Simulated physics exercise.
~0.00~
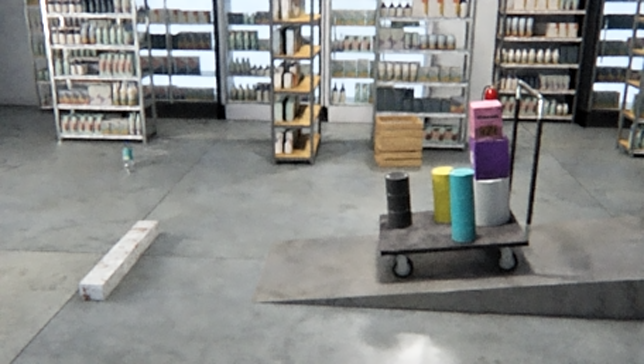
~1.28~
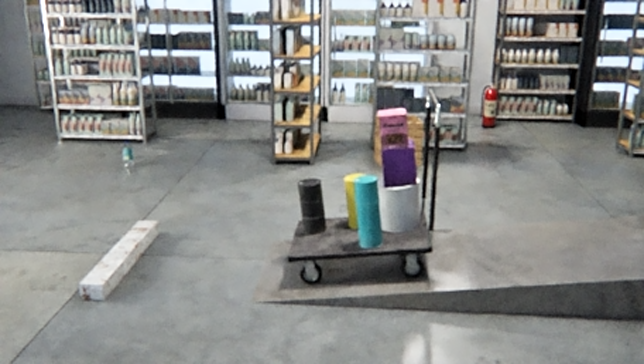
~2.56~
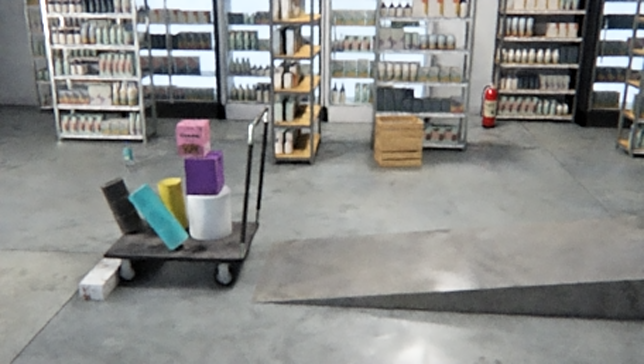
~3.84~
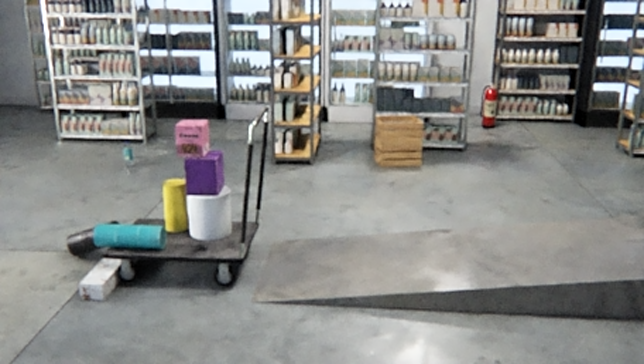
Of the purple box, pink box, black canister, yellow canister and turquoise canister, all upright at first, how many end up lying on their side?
Two of them end up on their side, the black canister and the turquoise canister.
